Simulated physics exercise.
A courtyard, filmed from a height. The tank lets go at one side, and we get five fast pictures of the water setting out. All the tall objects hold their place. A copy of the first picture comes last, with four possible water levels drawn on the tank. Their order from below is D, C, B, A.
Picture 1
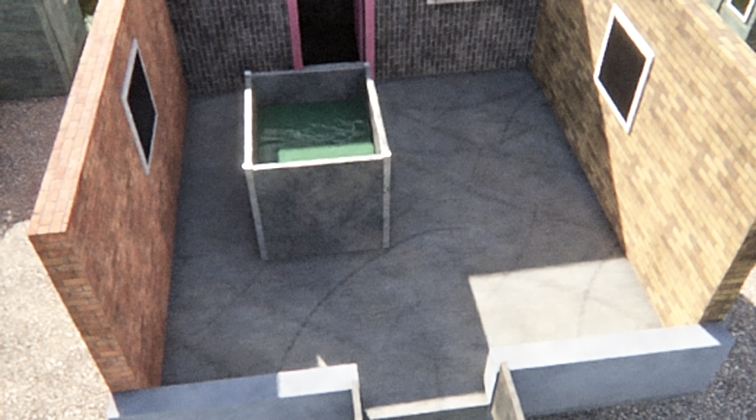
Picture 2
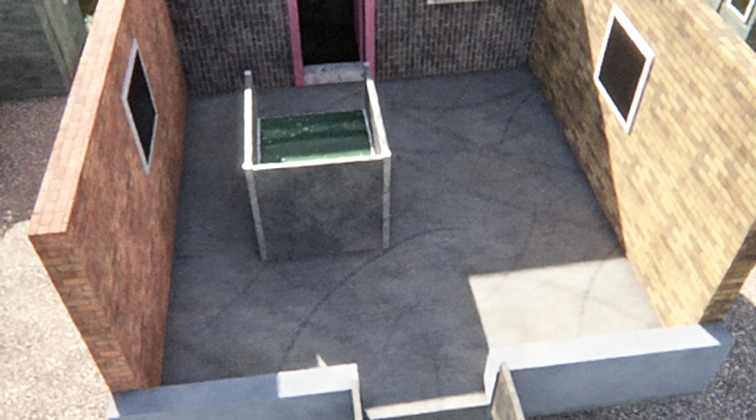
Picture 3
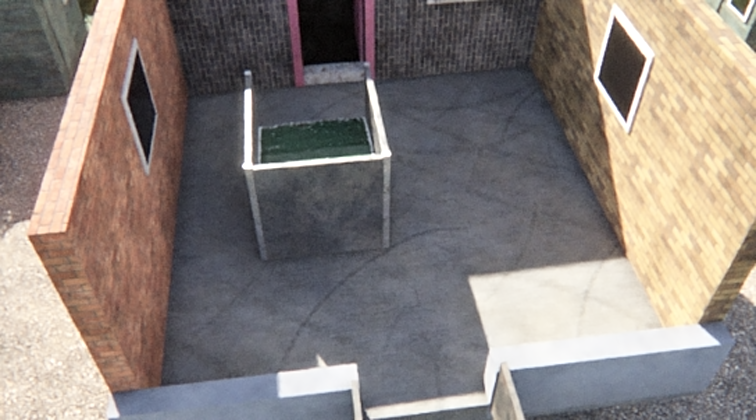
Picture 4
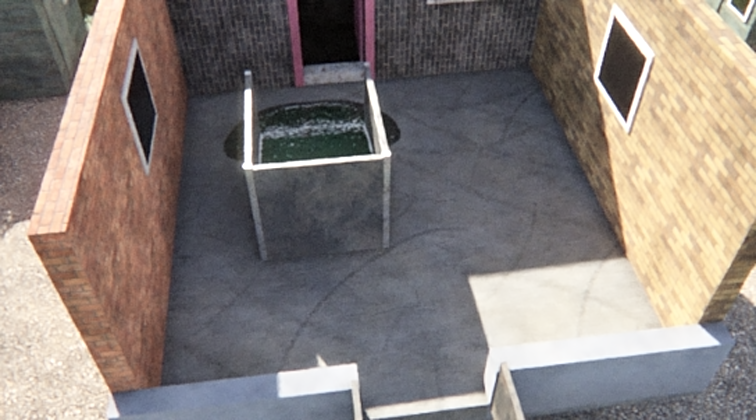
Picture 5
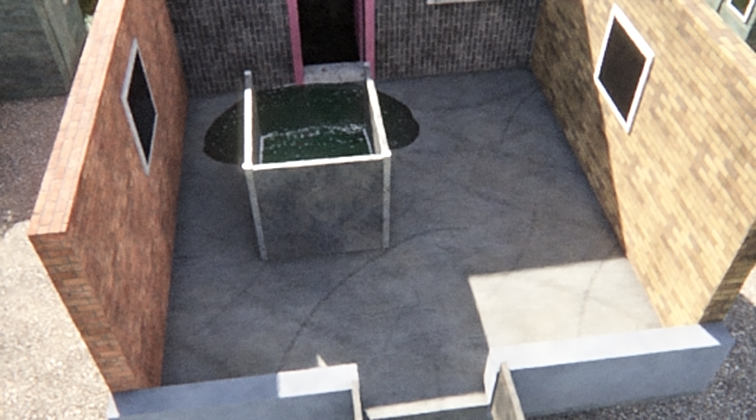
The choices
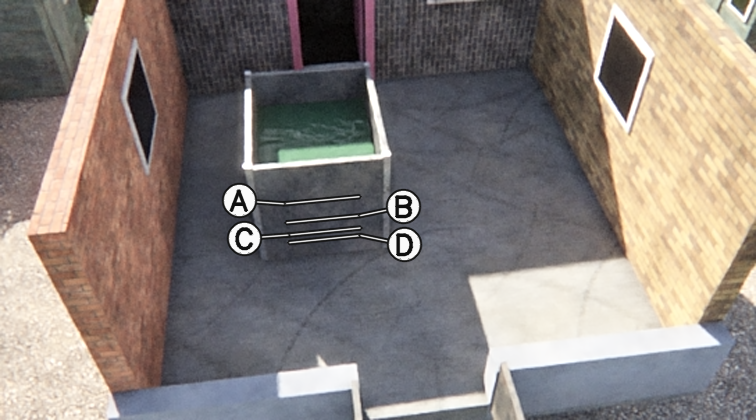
A walled courtyard holds a tank whose green water drops and spreads across the ground behind it.
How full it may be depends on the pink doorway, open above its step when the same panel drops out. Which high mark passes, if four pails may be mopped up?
Use mark C.
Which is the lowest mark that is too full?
That is mark B.
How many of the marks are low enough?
Two of them.
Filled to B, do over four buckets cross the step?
Yes, it does.
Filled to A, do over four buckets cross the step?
Yes, it does.
On the marked copy, A at (321, 200); B at (323, 219); C at (324, 231); D at (325, 239); from the bottom up D, C, B, A.
If A is chosen, dozens of bucketfuls pour in.
If B is chosen, about 8 bucketfuls get in.
If C is chosen, a splash gets over, under a bucket.
If D is chosen, nothing gets over.
